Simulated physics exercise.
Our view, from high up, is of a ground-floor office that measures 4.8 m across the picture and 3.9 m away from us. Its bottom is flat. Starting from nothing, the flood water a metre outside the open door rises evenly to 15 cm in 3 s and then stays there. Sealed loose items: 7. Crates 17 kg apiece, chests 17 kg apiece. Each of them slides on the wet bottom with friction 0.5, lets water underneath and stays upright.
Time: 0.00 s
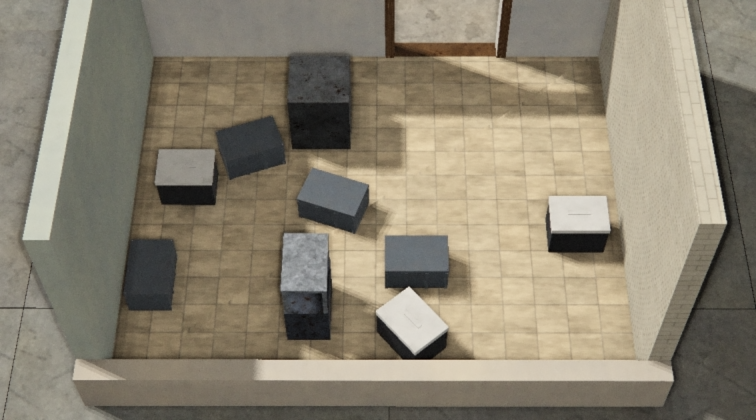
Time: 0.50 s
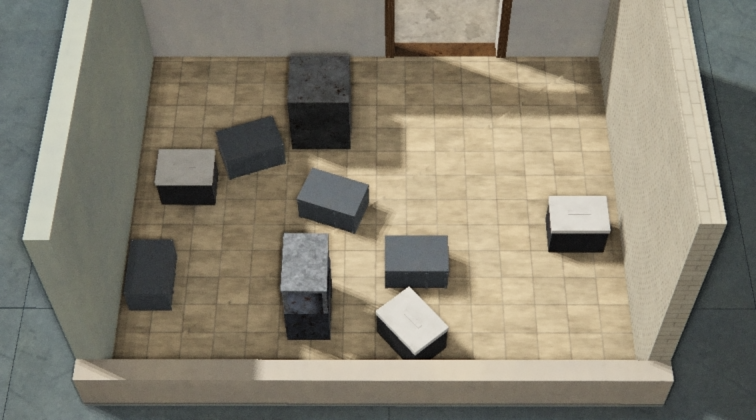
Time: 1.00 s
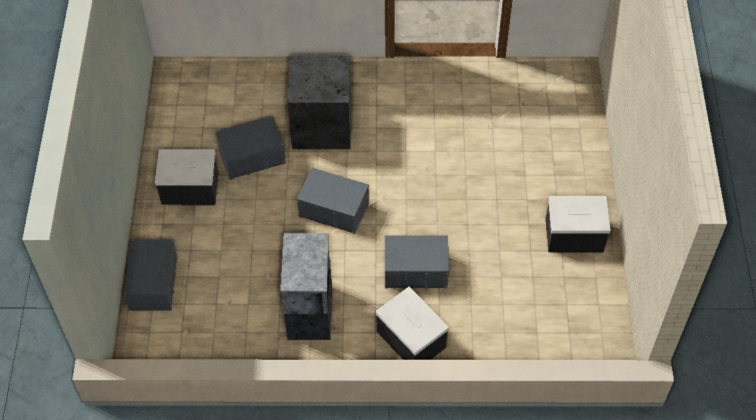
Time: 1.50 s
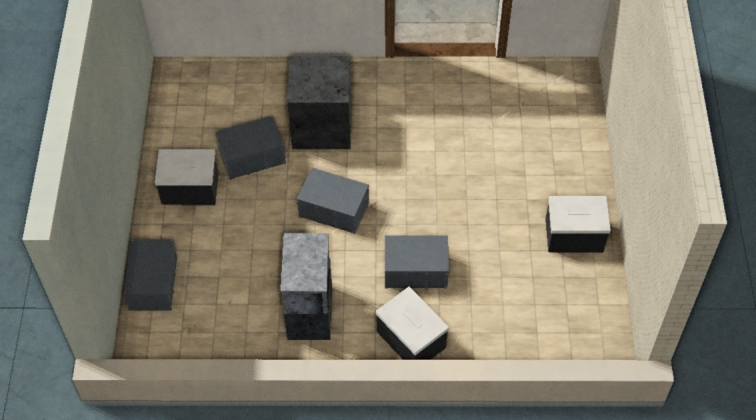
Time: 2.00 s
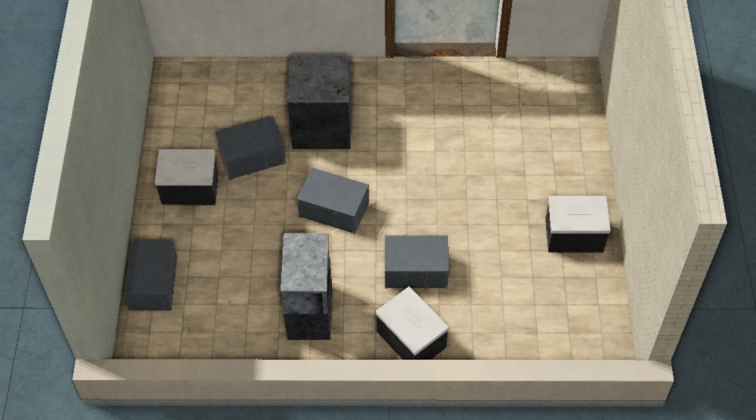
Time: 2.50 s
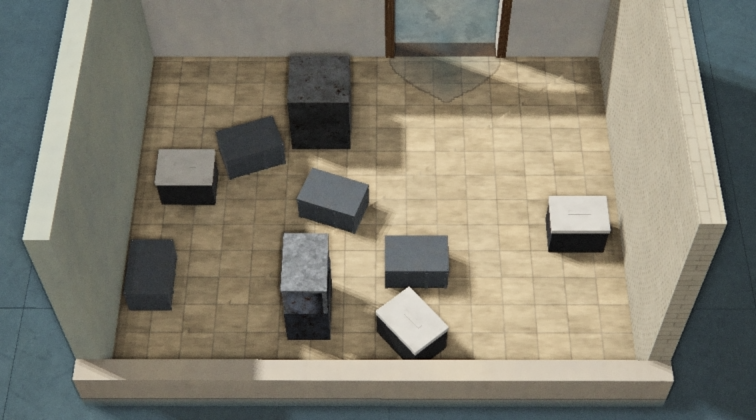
Water rises outside the room and spreads just inside the doorway while the boxes stay still.
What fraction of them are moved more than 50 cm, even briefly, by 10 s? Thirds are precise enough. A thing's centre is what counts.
It looks set to land in the bottom band, below a third.
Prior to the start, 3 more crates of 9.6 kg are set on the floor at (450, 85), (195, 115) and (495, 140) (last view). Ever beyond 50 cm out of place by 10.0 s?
The three, in order: Larger, smaller shift, larger.
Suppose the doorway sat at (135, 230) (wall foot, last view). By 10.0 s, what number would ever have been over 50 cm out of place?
2.
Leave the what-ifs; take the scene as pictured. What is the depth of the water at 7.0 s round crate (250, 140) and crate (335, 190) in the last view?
I'd put it at 1 cm and 3 cm respectively.
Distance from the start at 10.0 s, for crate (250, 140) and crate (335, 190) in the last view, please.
Respectively 0 and 0 centimetres.
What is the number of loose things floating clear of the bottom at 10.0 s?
At that time the total is 1.
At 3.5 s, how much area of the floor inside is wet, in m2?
Some 2.5 m2 of it.
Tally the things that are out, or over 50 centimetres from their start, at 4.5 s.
By that point, 0.
After 3.5 s 0 of 7 are over 50 cm from their spots; 0 afloat.
After 4.5 s 0 of 7 are over 50 cm from their spots; 0 afloat.
After 7.0 s 0 of 7 are over 50 cm from their spots; 0 afloat.
After 10.0 s 0 of 7 are over 50 cm from their spots, and 0 have been at some point; 1 afloat.
